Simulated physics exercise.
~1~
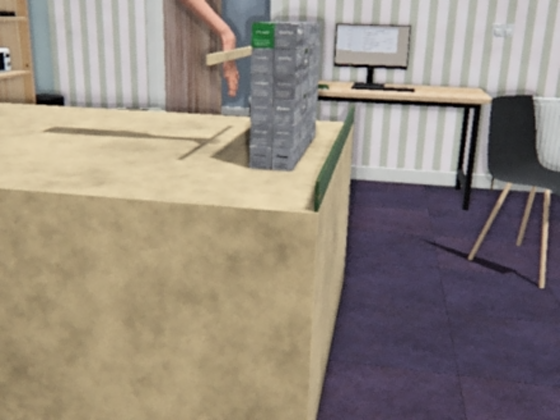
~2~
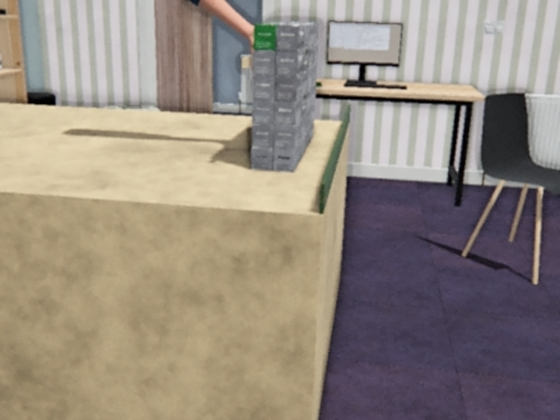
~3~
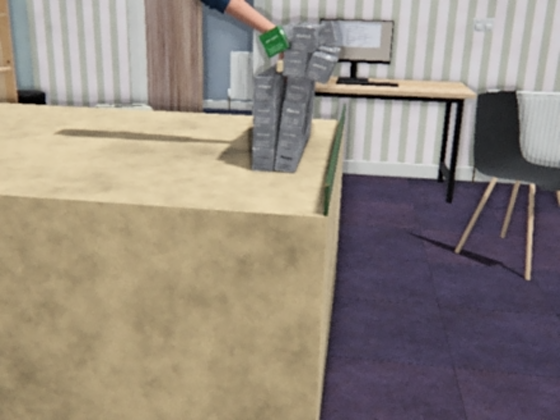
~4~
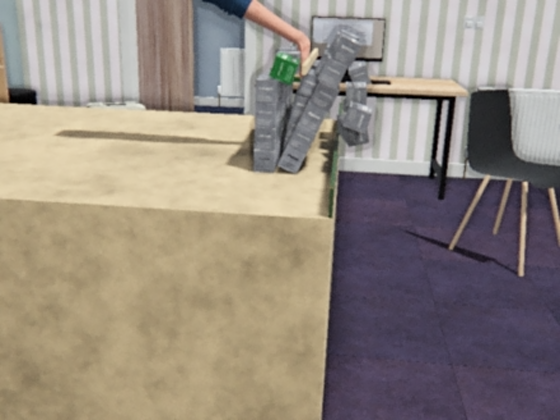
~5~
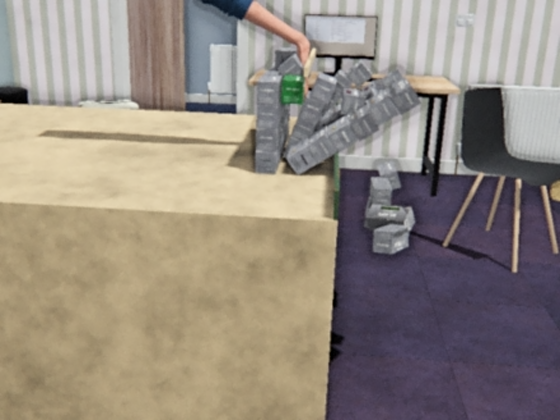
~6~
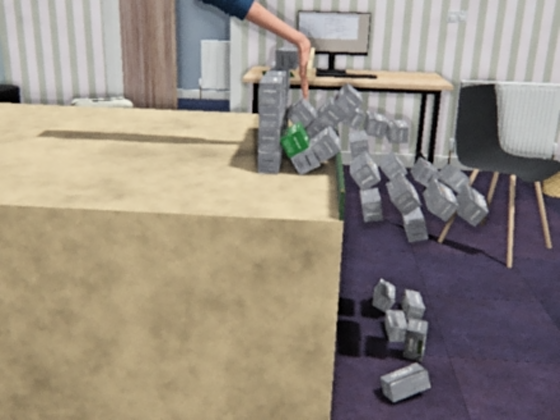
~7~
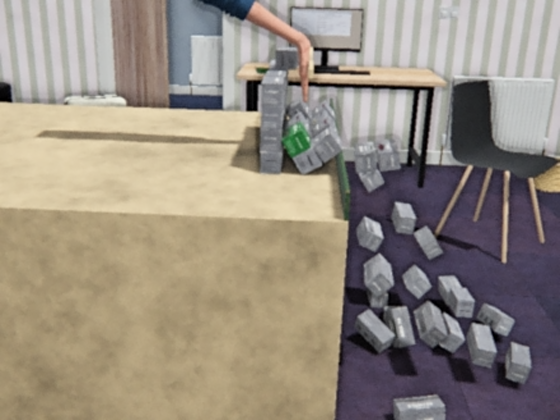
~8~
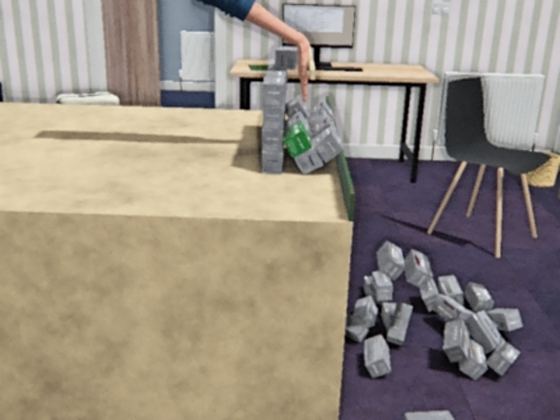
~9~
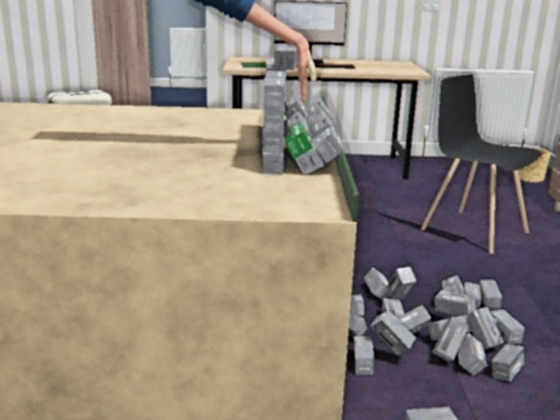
In the video, a hand pushes a wooden strip into a tall block of grey packets with one green one, near a low board at a cupboard's edge. The right side topples, many packets spill onto the floor, and a column and leaning cluster with the green packet remain on top.
